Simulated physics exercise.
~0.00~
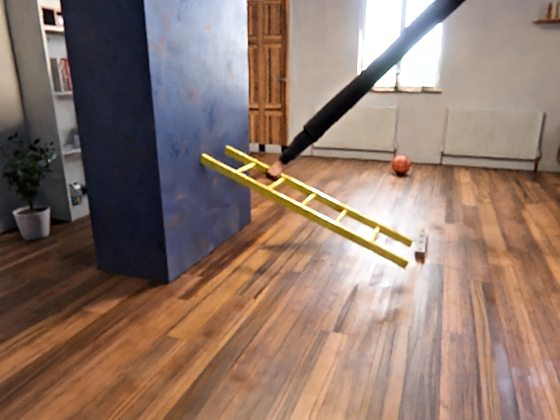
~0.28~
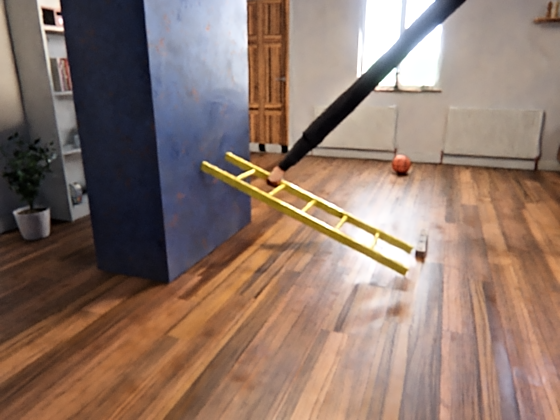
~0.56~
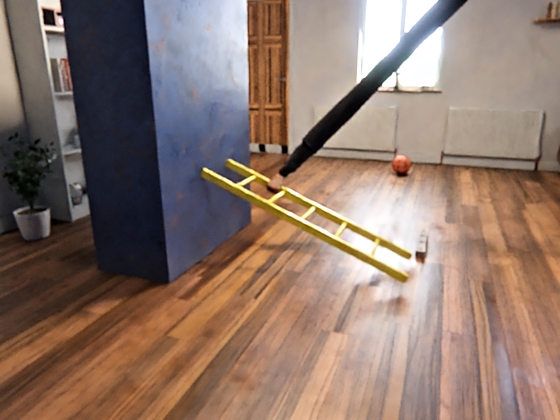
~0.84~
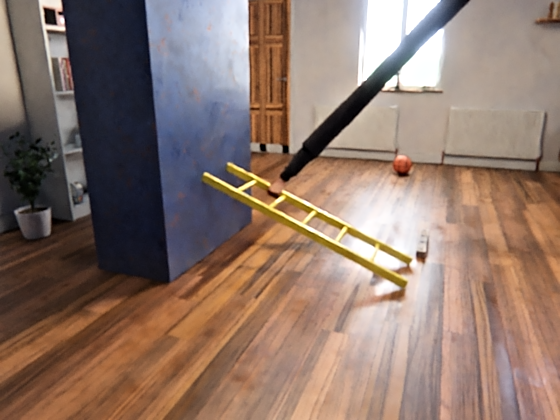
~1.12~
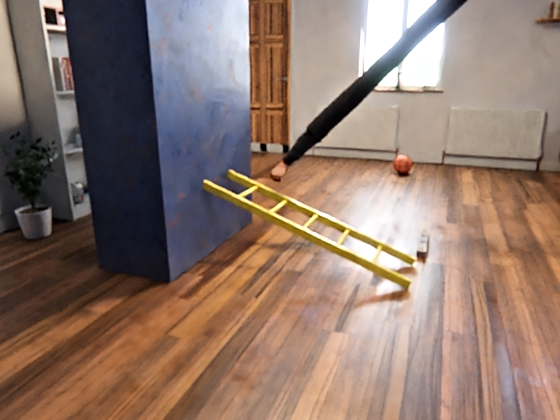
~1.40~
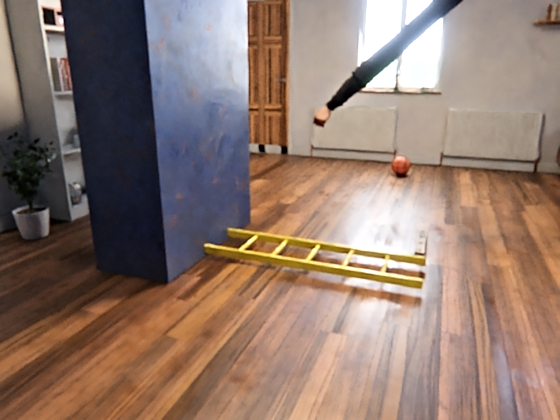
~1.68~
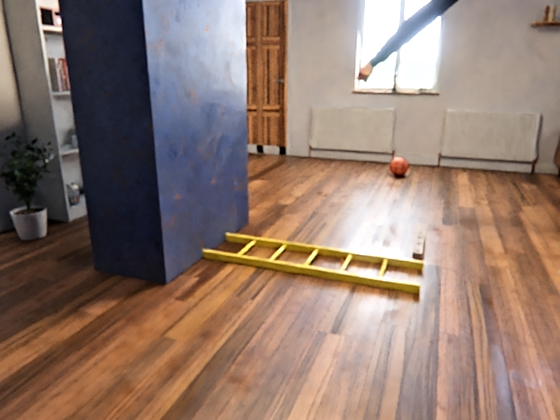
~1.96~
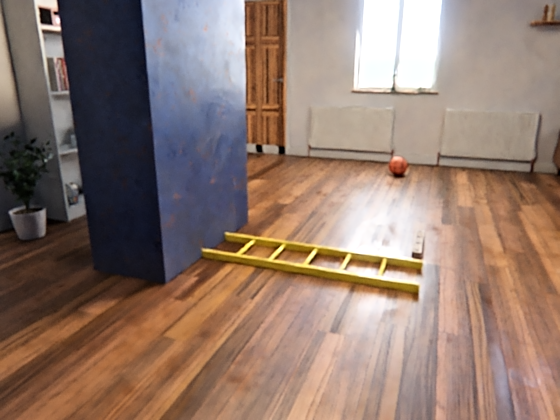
A dark-sleeved arm lowering a yellow ladder against a blue pillar, then letting go as it slips down flat onto the floor.
